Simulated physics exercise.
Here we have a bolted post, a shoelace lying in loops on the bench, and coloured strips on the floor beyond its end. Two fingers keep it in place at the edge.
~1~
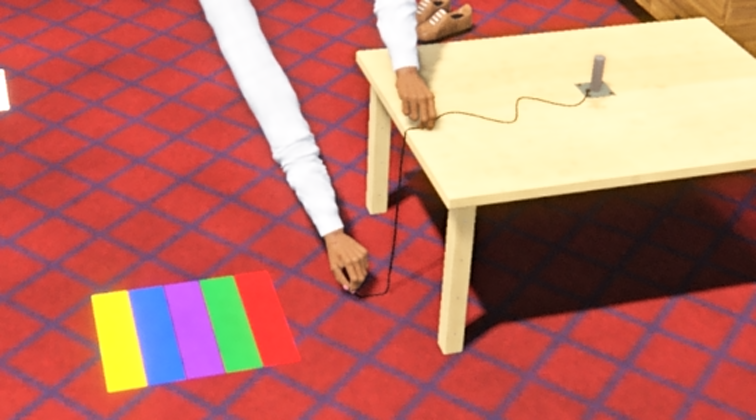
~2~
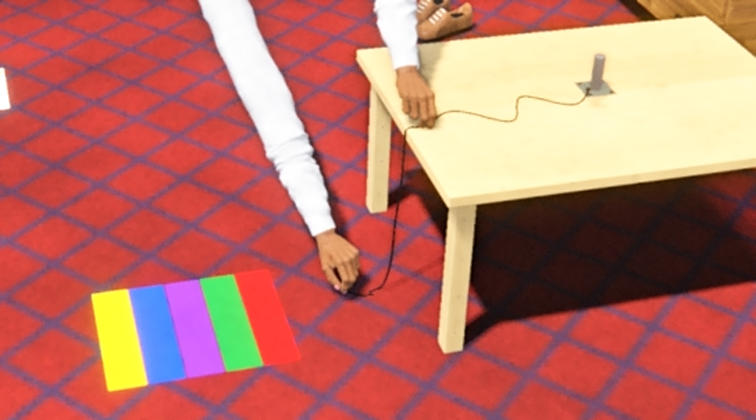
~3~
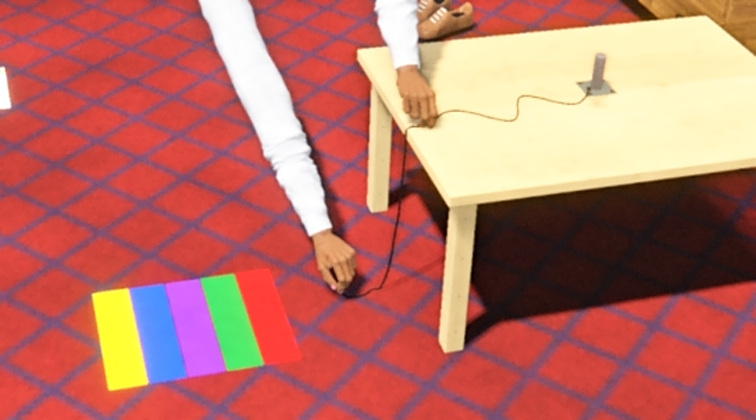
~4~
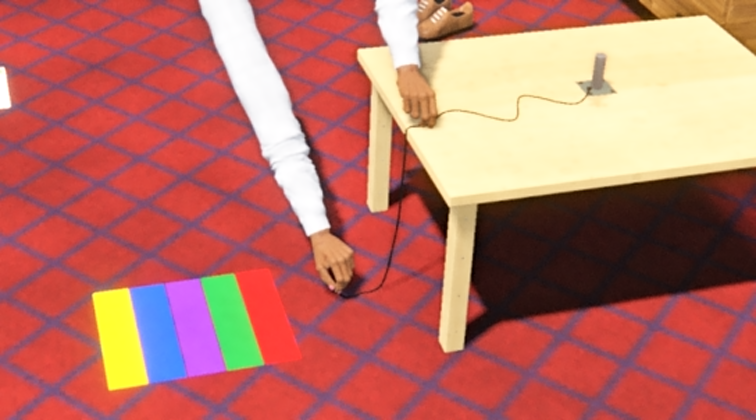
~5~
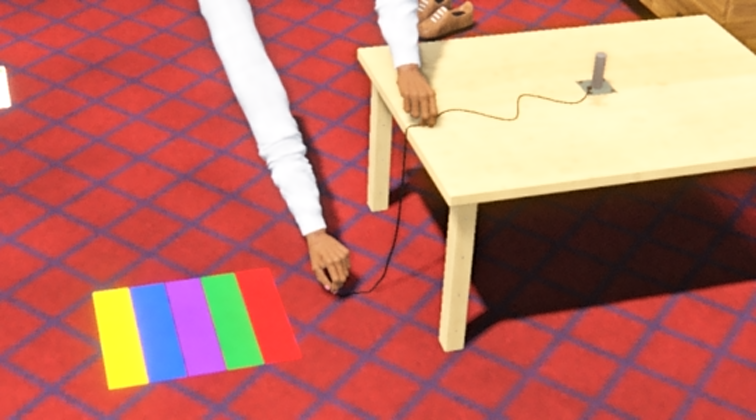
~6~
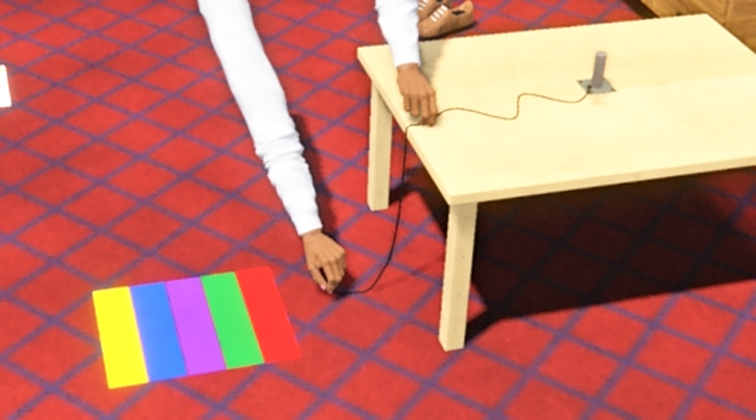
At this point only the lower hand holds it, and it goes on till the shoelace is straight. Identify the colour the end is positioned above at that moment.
It is positioned above blue.
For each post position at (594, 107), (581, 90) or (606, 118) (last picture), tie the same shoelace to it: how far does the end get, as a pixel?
(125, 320), (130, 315) and (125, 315), in that order.
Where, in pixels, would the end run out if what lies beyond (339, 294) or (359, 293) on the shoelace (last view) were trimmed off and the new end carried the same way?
Try 1: (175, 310); try 2: (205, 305).
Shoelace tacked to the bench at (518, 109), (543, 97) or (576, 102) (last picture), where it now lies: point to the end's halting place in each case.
They end up at (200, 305), (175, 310) and (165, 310).
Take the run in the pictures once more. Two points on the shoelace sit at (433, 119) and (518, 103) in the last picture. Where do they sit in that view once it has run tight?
First: (377, 145). Second: (489, 105).
Early on, end near (216, 304); over green.
Midway, end near (175, 310); over purple.
At the end of the slack, end near (151, 314); over blue. The end stops over the blue strip.
